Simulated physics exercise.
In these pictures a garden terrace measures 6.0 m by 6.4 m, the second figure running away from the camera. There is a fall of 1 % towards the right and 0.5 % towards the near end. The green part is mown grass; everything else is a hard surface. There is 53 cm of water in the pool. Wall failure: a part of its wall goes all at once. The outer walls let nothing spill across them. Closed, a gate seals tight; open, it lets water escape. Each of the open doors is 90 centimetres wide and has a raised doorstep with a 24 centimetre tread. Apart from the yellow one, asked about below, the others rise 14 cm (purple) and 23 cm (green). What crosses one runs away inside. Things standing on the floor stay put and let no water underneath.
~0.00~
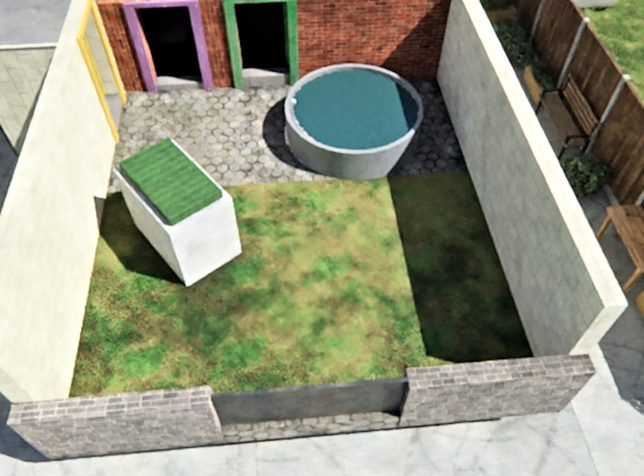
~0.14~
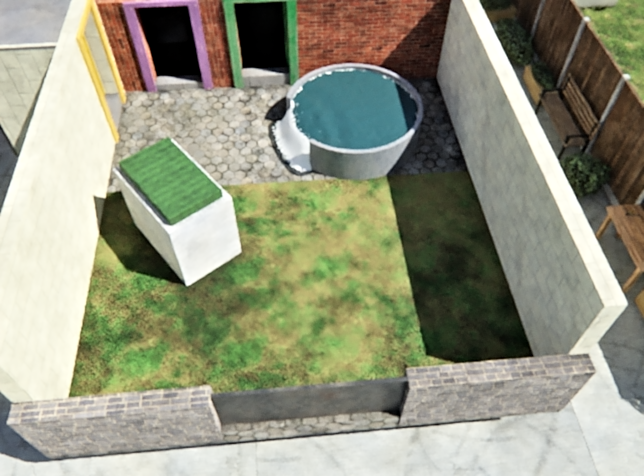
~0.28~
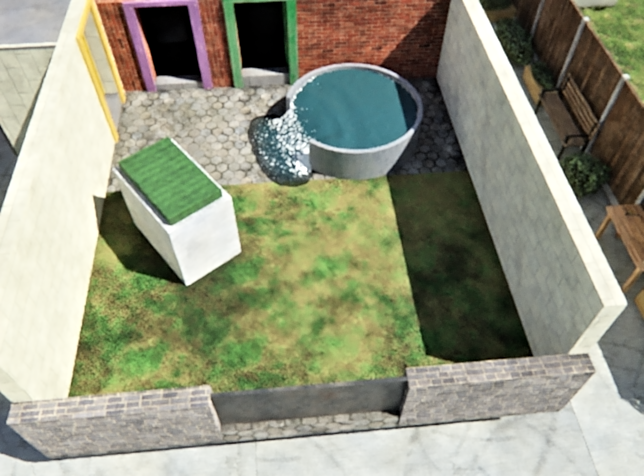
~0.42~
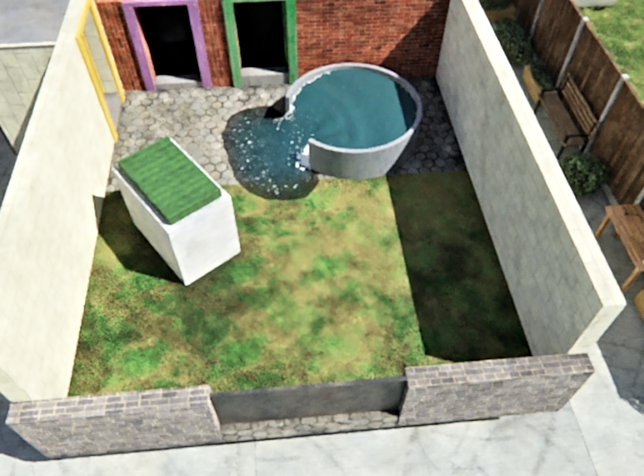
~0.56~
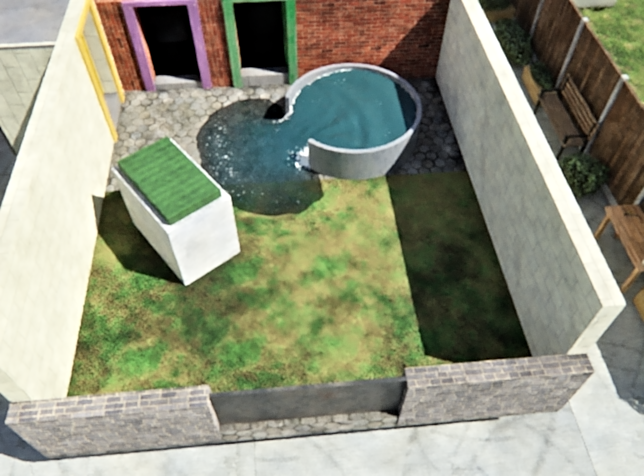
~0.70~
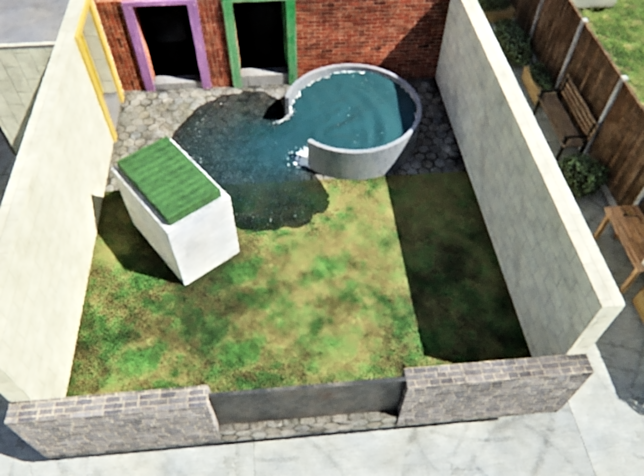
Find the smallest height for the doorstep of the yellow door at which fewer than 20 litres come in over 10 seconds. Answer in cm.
The smallest such height is near 13.5 cm.
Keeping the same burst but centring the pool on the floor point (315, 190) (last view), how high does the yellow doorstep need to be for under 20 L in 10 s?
At least roughly 11.0 cm high.
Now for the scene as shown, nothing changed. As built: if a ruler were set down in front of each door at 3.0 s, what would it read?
In cm - purple: 12, yellow: 20, green: 1.
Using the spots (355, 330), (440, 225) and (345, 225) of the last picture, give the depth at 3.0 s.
Roughly 0, 0 and 1 cm, in turn.
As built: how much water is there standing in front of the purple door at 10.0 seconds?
Lab note: Depth approx. 5.5 cm.
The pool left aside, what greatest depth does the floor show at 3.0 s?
24 cm.
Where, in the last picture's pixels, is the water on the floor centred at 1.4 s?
My guess is close to (311, 141).
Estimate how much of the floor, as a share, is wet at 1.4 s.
Approximately 25 % of it.
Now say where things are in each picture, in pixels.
In the first frame, still water, 53 cm deep, in the pool at (354, 109); the yellow door at (103, 73) is dry.
In the second frame, the front is at (274, 126), 0.3 m from the gap at (293, 140); 0.3 m2 of floor is wet, 53 cm left at the back.
In the third frame, the gap is at (293, 141), the front 0.7 m out at (270, 174); the back of the pool holds 53 cm.
In the fourth frame, the gap is at (293, 141), the front 1.1 m out at (226, 134); the back of the pool holds 53 cm.
In the fifth frame, the front is at (202, 145), 1.5 m from the gap at (292, 141); 3.4 m2 of floor is wet, 53 cm left at the back.
In the sixth frame, the gap is at (292, 141), the front 2.0 m out at a hidden place; the back of the pool holds 53 cm; 1.2 m in a straight line remain to the yellow door at (101, 72).
After 1.4 s water covers 25 % of the floor, deepest (24 cm) near (195, 197); 3 cm at the yellow door, 0 litres in over its 25 cm doorstep.
After 3.0 s water covers 40 % of the floor, deepest (24 cm) near (106, 185); 20 cm at the yellow door, 0 litres in over its 25 cm doorstep.
After 10.0 s water covers 100 % of the floor, deepest (10 cm) near (298, 105); 6 cm at the yellow door, 0 litres in over its 25 cm doorstep.
At the yellow door as built, the water arrived by 1.4 s and peaked near 20 cm at 2.6 s.
With a doorstep of 11.5 cm, 36 litres would have come in within the 10 s; with 15.5 cm, 9 litres. So under 20 litres takes about 13.5 cm.
